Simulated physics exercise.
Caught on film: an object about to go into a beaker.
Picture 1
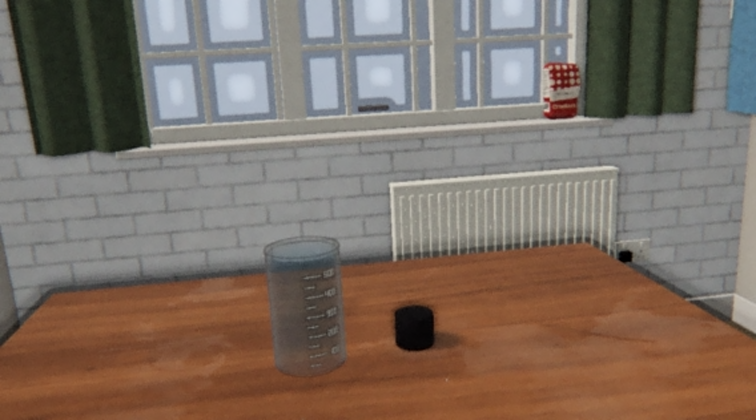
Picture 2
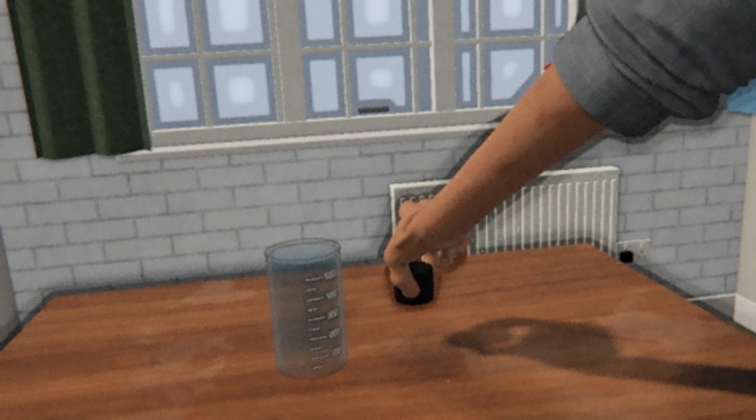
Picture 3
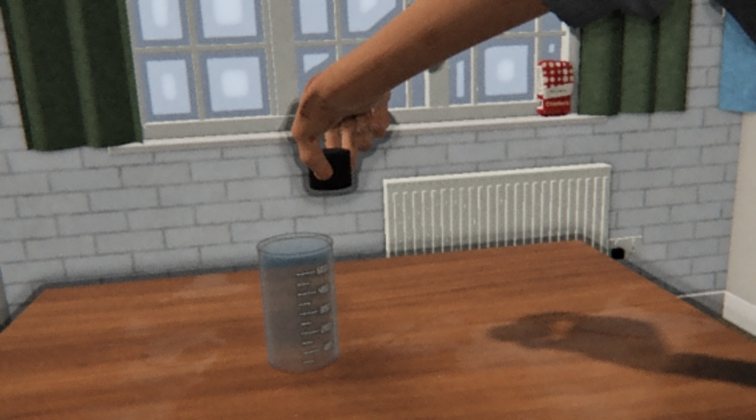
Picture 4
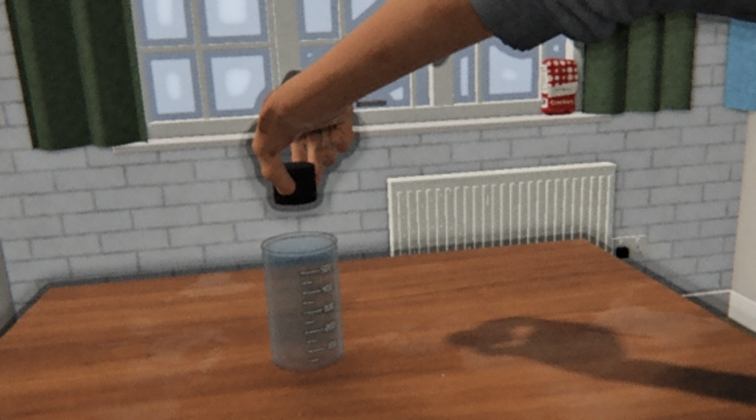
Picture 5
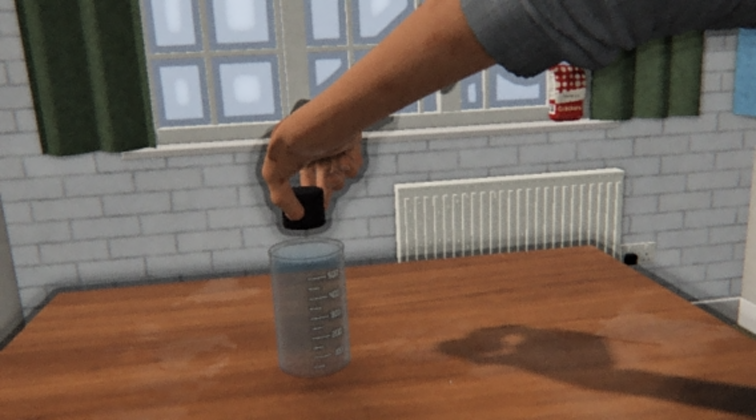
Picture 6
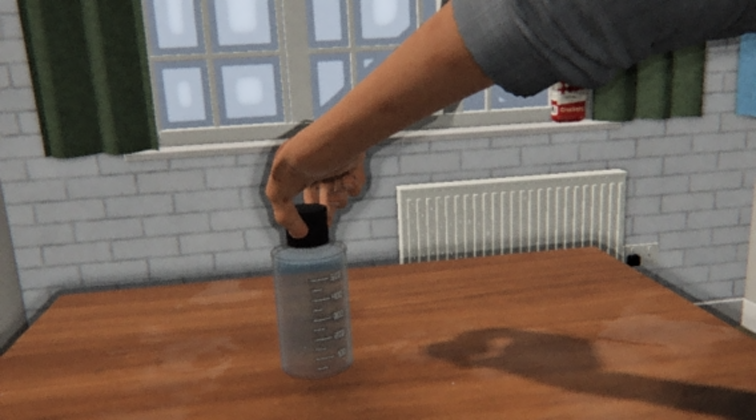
We see a nearly full clear beaker and a small black cylinder on a wooden table. A hand picks up the cylinder, carries it left above the beaker, and lowers it to the beaker's open top.
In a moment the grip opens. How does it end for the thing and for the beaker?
In the water it goes to the bottom. The beaker overflows.
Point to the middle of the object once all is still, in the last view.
At about (316, 345).
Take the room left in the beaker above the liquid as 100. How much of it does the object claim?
Roughly 220 per cent.
Shortly, the iron weight enters the water; the beaker is full to the brim.
Then, the iron weight goes on down; the beaker is full to the brim; the top is wet.
At the finish, the iron weight is at the bottom; the beaker is full to the brim; the top is wet.
